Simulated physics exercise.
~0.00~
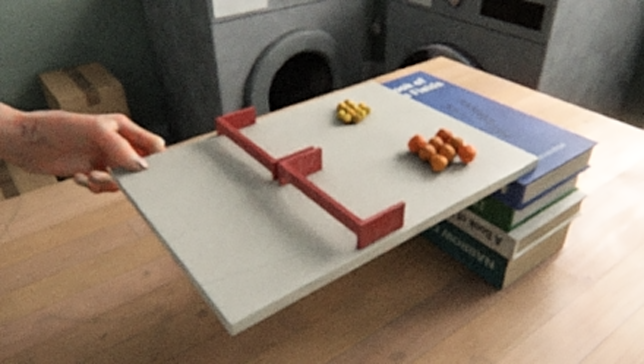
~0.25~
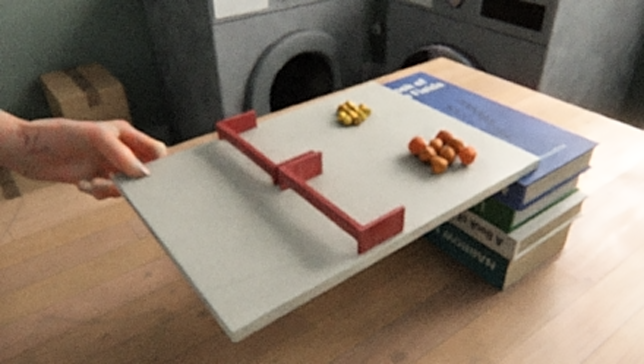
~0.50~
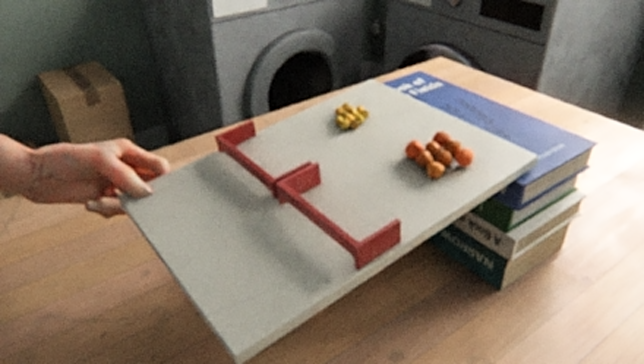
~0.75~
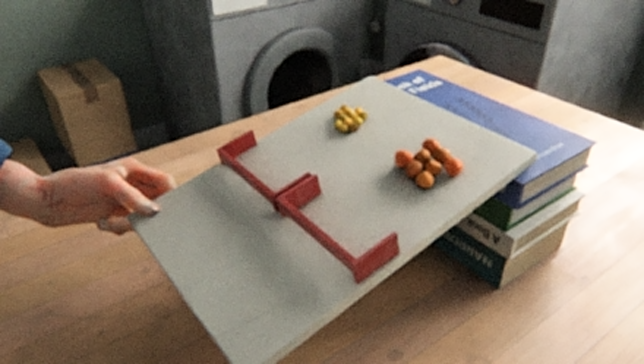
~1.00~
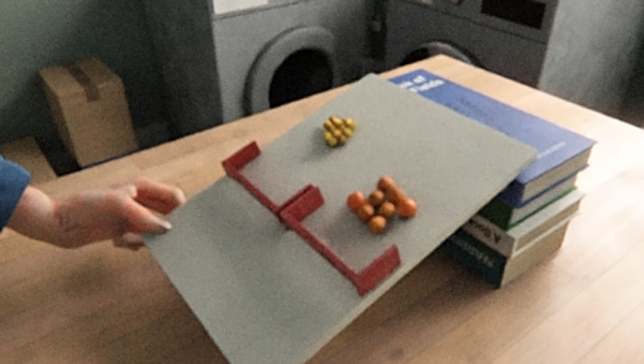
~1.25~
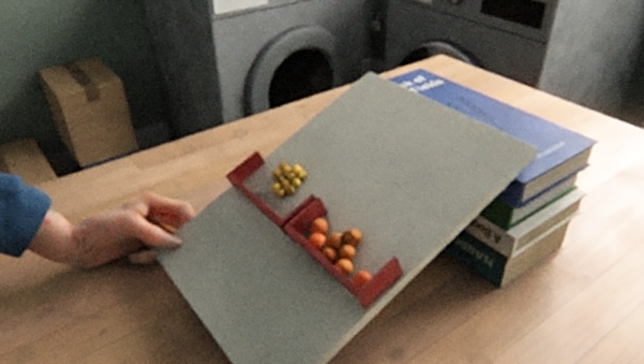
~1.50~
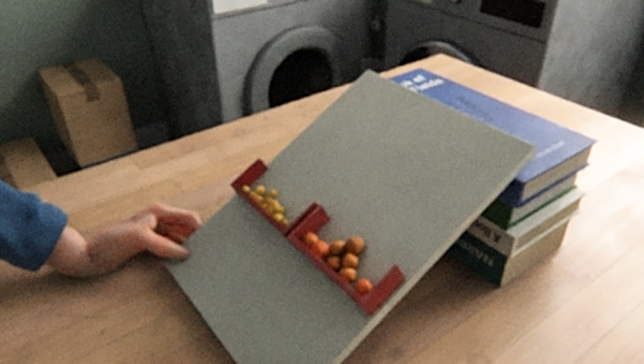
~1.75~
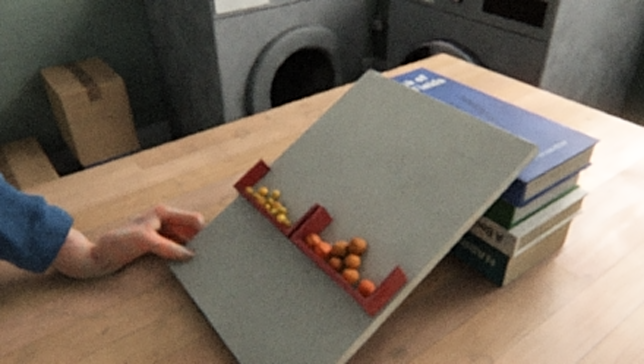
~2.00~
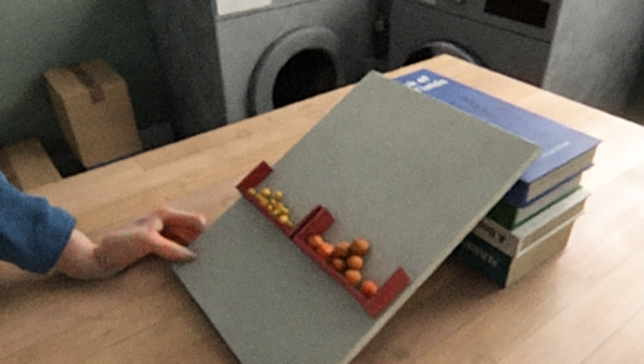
A pale grey board carrying two red barriers rests on a stack of books at the right of a wooden table, its left end held by a hand. Seen from slightly above by a gently swaying camera, small yellow pieces lie towards the back and larger orange ones nearer the front, with grey machines and a cardboard box behind. The hand lowers the held end, and the board tilts more steeply. The orange pieces start sliding down to the left, then the yellow ones follow. Both groups gather against the barriers and stay there, the hand still at the lowered end.
